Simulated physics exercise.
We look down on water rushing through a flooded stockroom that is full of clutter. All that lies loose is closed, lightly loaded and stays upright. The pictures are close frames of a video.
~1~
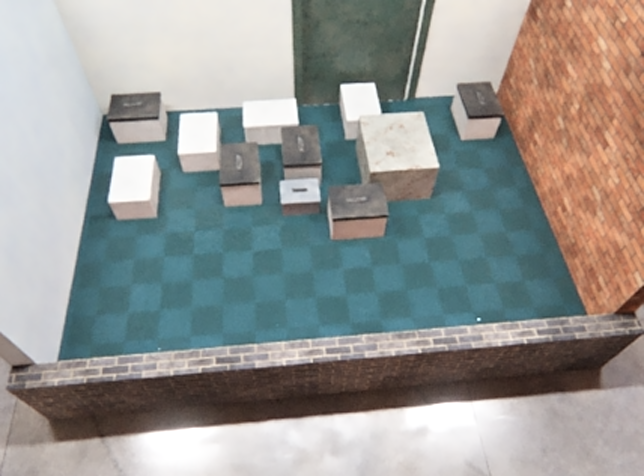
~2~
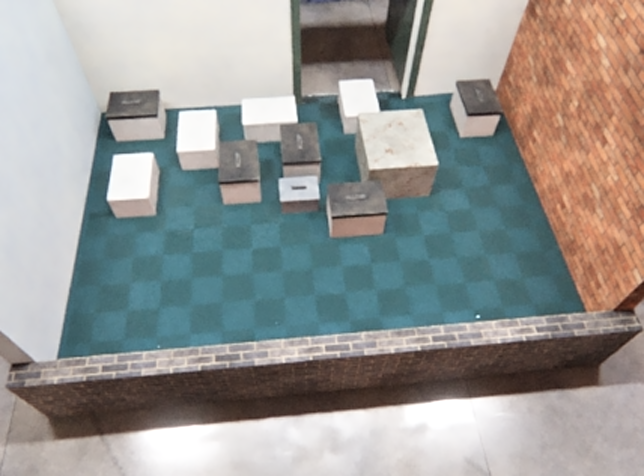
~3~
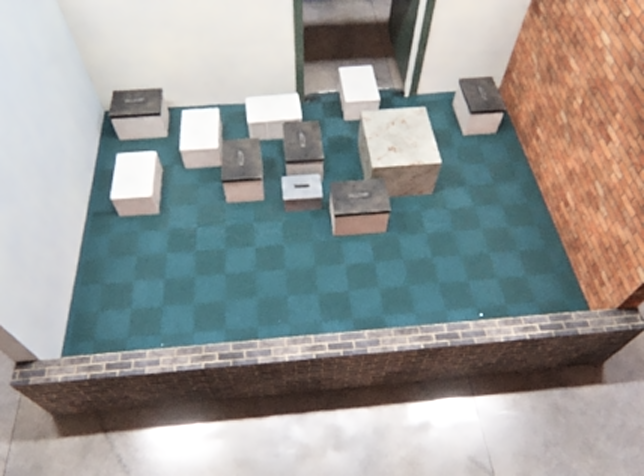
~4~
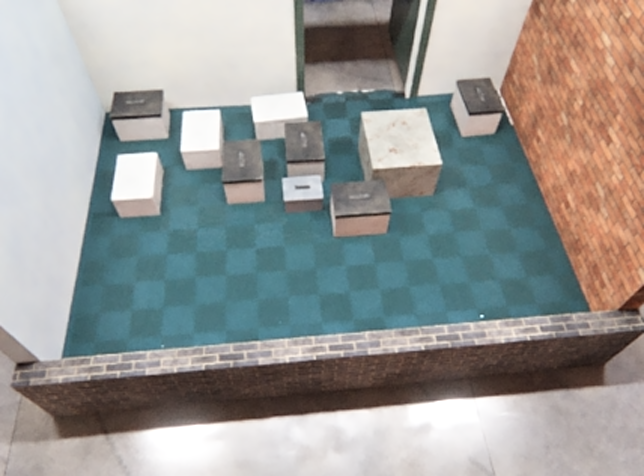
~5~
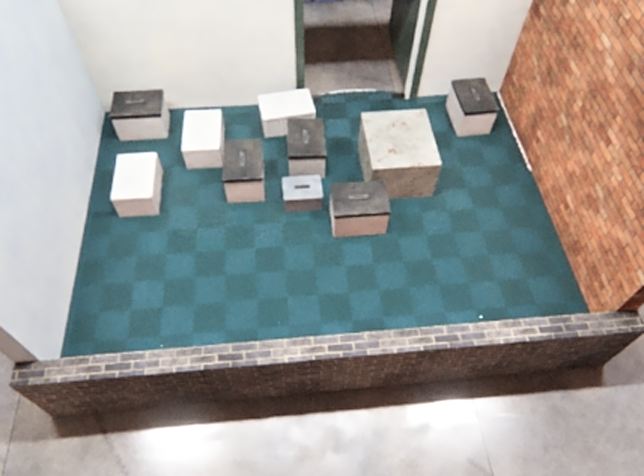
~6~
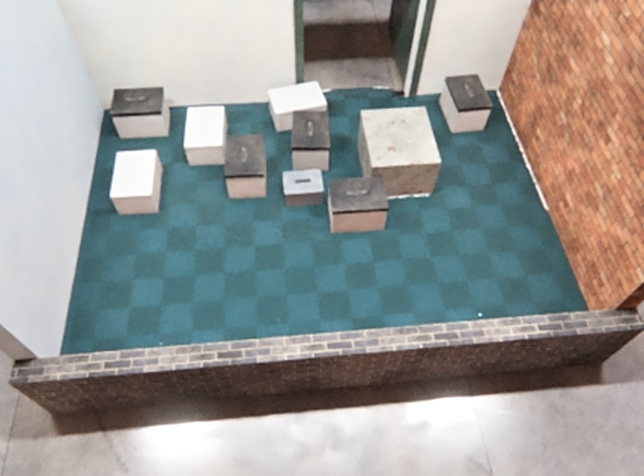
A green door at the back gave way to an open doorway, and a white block beside it disappeared; then another white block slid slightly right and the far-right dark-topped box edged left.
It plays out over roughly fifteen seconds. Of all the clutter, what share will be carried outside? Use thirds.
It is two thirds or more.
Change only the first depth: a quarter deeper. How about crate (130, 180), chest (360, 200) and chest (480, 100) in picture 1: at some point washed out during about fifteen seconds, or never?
In turn: No, out, out.
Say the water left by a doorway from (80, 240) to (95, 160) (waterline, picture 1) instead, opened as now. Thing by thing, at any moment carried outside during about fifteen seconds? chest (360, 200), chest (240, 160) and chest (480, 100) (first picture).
In turn: Still in, gone, no.
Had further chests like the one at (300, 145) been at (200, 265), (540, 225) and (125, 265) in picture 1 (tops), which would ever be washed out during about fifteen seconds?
In that order: Still in, stays, kept in.
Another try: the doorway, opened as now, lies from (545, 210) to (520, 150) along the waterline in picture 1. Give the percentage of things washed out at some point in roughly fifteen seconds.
I make it 30 per cent.
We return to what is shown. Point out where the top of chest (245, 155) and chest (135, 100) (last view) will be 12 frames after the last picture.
At about (311, 101) and (167, 95).
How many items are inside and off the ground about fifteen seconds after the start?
I count 2.
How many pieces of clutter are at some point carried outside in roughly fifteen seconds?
I count 8.
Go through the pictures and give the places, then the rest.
In the first frame, a crate at (270, 112), afloat; a chest at (301, 144), afloat; 0 of 10 have shifted.
In the second frame, a crate at (269, 110) floats; a chest at (300, 142) floats; 1 of 10 have shifted.
In the third frame, a crate at (273, 108), afloat; a chest at (303, 140) floats; 1 of 10 have shifted.
In the fourth frame, a crate at (279, 107) floats, close to its start; a chest at (304, 140), afloat; 2 of 10 have shifted.
In the fifth frame, a crate at (286, 103), afloat, close to its start; a chest at (306, 136) floats, close to its start; 4 of 10 have shifted.
In the sixth frame, a crate at (297, 97) floats, a stride from its start; a chest at (311, 128) floats, close to its start; 7 of 10 have shifted.
A moment on, 1 of 10 are out; 9 afloat.
Next, 4 of 10 are out; 6 afloat.
Later, 7 of 10 are out; 3 afloat.
In the end, 8 of 10 are out; 2 afloat.
